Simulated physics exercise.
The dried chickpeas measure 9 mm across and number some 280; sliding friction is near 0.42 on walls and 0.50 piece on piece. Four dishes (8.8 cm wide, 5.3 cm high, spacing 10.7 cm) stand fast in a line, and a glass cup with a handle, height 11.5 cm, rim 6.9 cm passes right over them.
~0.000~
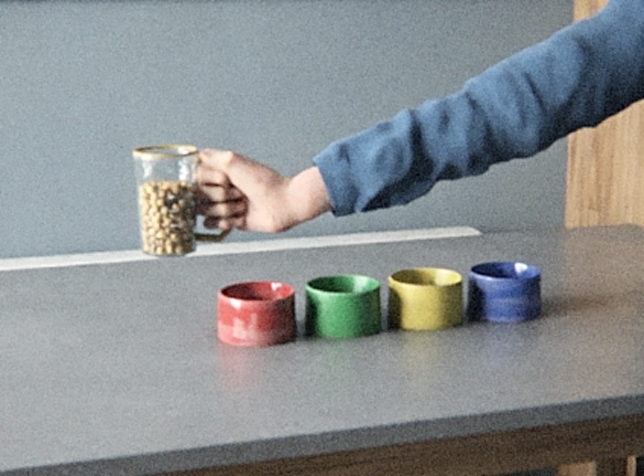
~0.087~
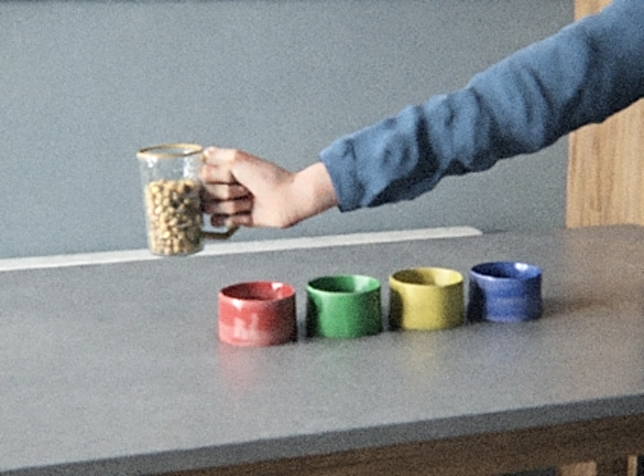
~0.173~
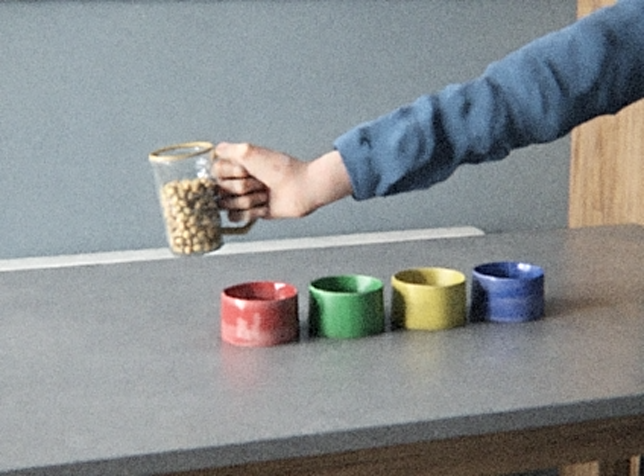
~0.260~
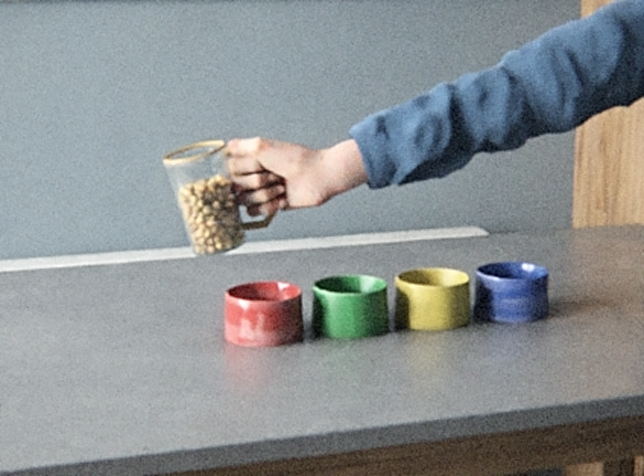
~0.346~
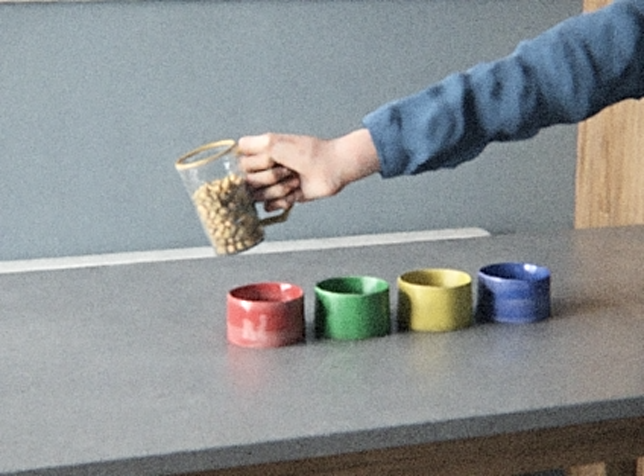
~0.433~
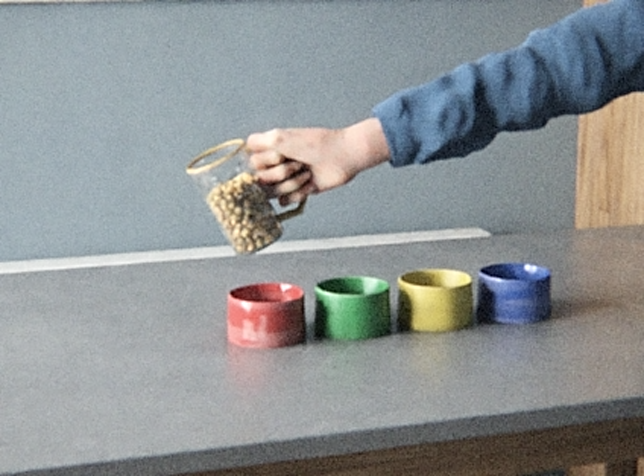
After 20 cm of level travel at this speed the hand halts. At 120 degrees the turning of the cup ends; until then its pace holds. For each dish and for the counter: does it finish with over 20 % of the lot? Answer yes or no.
Red: Yes, blue: No, green: No, yellow: No, counter: No.
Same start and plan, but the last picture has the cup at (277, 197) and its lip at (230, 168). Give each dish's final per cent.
Red 90; blue 0; green 0; yellow 0.
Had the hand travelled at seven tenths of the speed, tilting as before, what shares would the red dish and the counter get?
Then: Red 90; counter 10.
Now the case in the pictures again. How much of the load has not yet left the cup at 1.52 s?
Some 100 per cent of the load.
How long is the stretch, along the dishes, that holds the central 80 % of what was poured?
Some 5 cm.
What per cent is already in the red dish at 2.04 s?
Near 65 per cent so far.
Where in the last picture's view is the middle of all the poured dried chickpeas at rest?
Around (270, 314).
After 1.09 s, tilt 70 degrees; cup holds 100 %.
Then, at 1.52 s, tilt 99 degrees; cup holds 100 %.
After 2.04 s, tilt 120 degrees; cup holds 25 %, red 65 %.
At rest (2.8 s), red 95 %, blue 0 %, green 0 %, yellow 0 %, counter 5 %.
